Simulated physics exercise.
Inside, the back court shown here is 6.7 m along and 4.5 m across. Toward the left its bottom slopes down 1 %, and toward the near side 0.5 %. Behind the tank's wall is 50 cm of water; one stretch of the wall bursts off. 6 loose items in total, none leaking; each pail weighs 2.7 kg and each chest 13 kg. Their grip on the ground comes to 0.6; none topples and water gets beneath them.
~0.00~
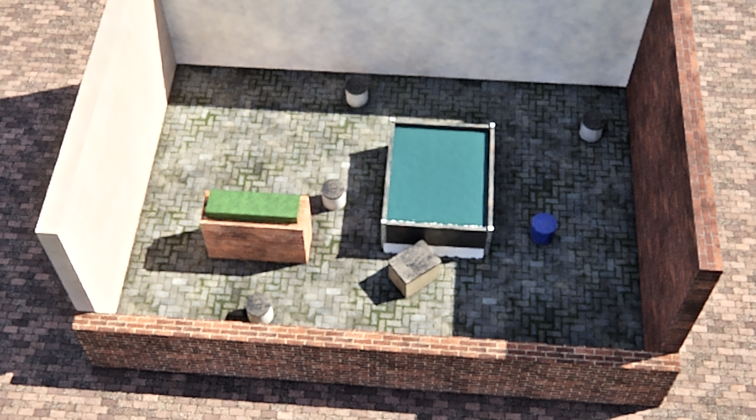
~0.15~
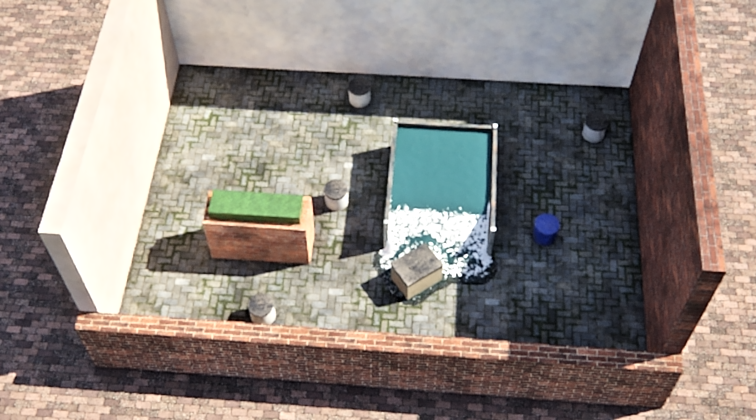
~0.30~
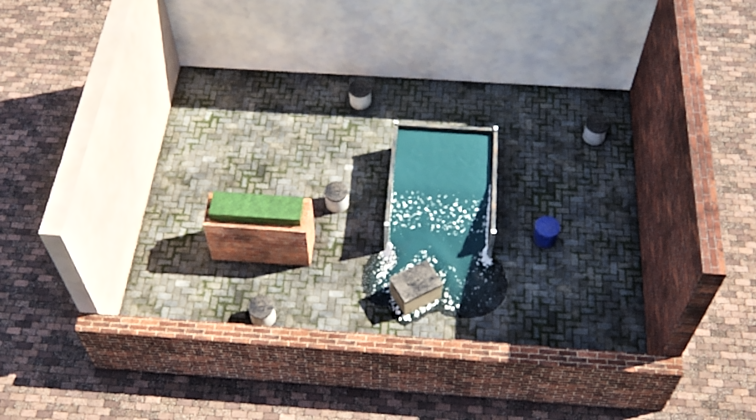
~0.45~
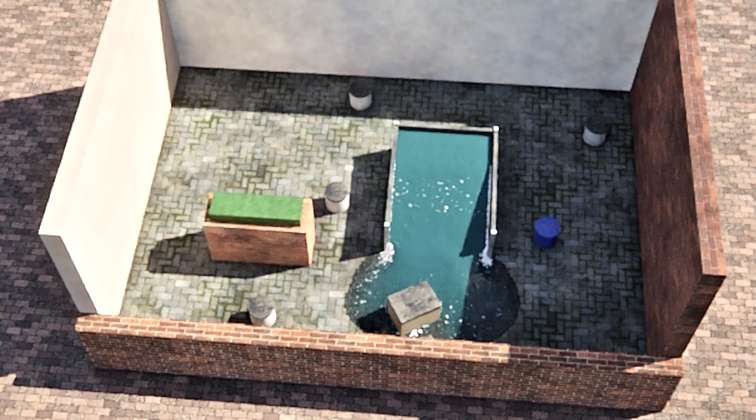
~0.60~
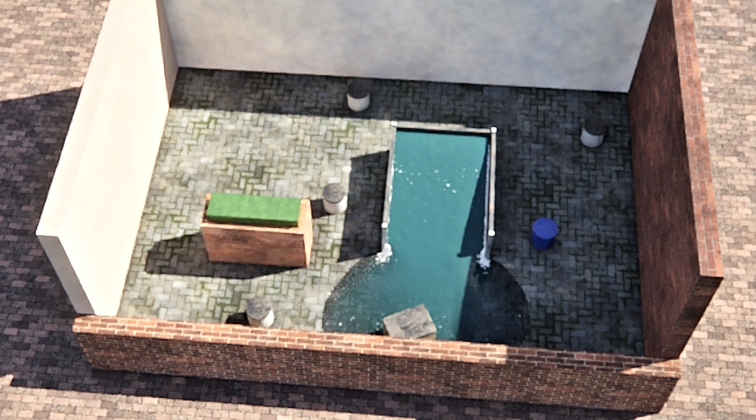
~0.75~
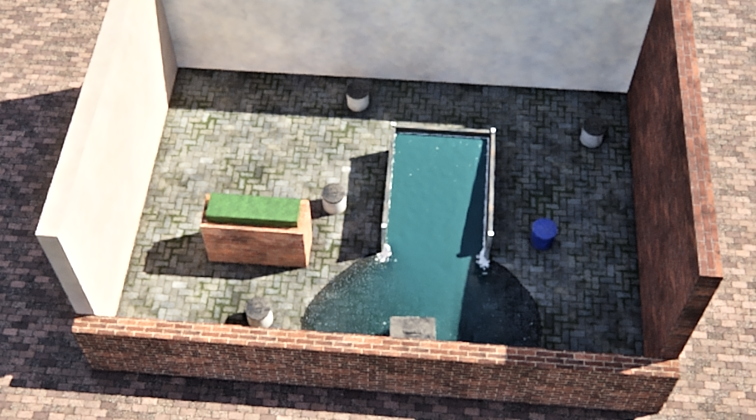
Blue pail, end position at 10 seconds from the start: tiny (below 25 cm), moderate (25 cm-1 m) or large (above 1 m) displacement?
The move is large.
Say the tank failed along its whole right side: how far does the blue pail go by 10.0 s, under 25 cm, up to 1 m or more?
I'd say the blue pail gets swept off.
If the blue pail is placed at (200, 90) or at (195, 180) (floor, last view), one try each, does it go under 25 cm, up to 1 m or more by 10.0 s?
Well, the first time it covers a big distance, and the second time it covers a big distance.
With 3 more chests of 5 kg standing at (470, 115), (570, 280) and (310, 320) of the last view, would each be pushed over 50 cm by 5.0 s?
Taking them in the order given: Falls short, exceeds it and exceeds it.
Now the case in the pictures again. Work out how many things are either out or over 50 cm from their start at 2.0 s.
By my reckoning, 2.
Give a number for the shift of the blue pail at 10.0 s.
Distance: Near 140 cm.
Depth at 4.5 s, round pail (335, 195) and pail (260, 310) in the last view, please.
Around 1 cm and 3 cm.
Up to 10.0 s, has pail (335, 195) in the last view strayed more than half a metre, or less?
Answer: Not far enough.
After 2.0 s the blue pail is near (545, 228), 0.0 m from its start, aground; 1 afloat.
After 4.5 s the blue pail is near (535, 225), 0.1 m from its start, aground; 1 afloat.
After 7.0 s the blue pail is near (509, 201), 0.6 m from its start, afloat; 5 afloat.
After 10.0 s the blue pail is near (505, 150), 1.3 m from its start, aground; 4 afloat.
